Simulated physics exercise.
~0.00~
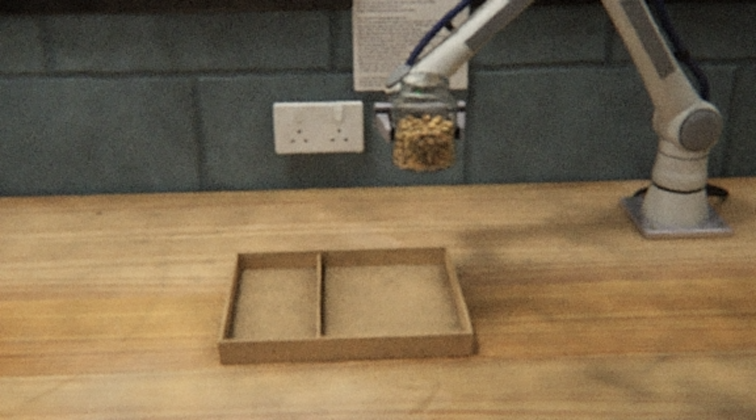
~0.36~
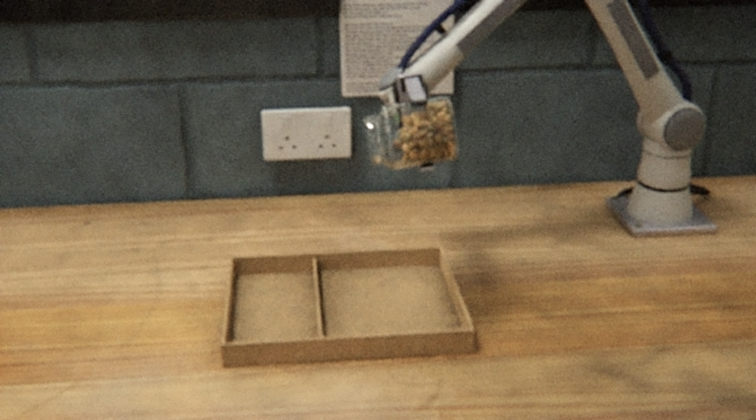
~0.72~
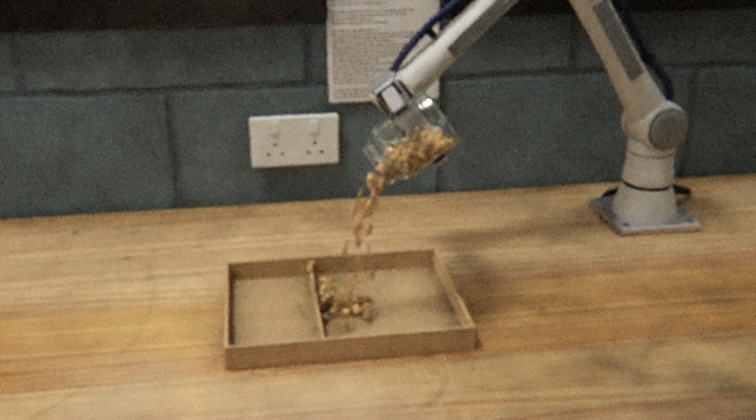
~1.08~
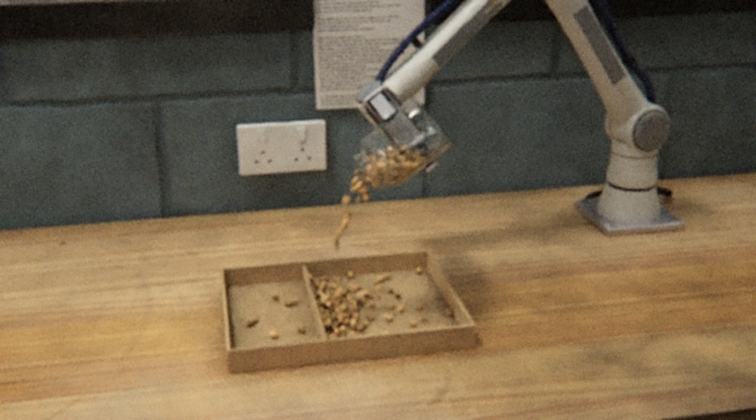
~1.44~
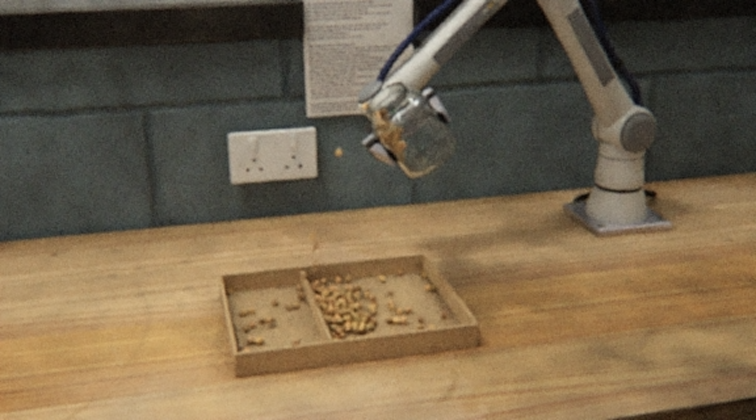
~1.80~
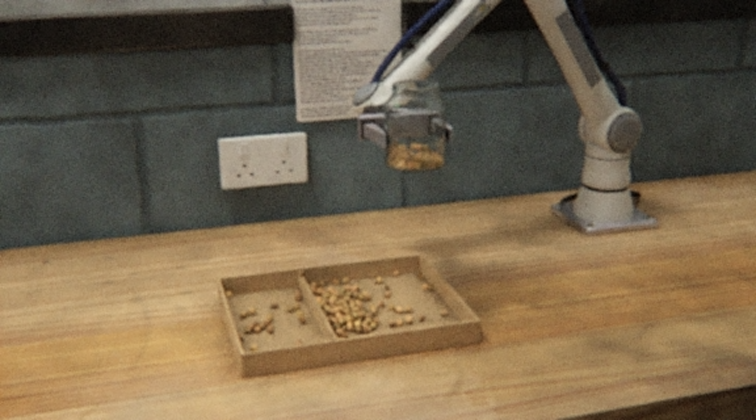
In the video, a robot arm tips a clear jar of dried chickpeas over a divided cardboard-coloured tray on a wooden table, spilling most into the right part and some into the left, then turns the jar upright with a small portion still inside.
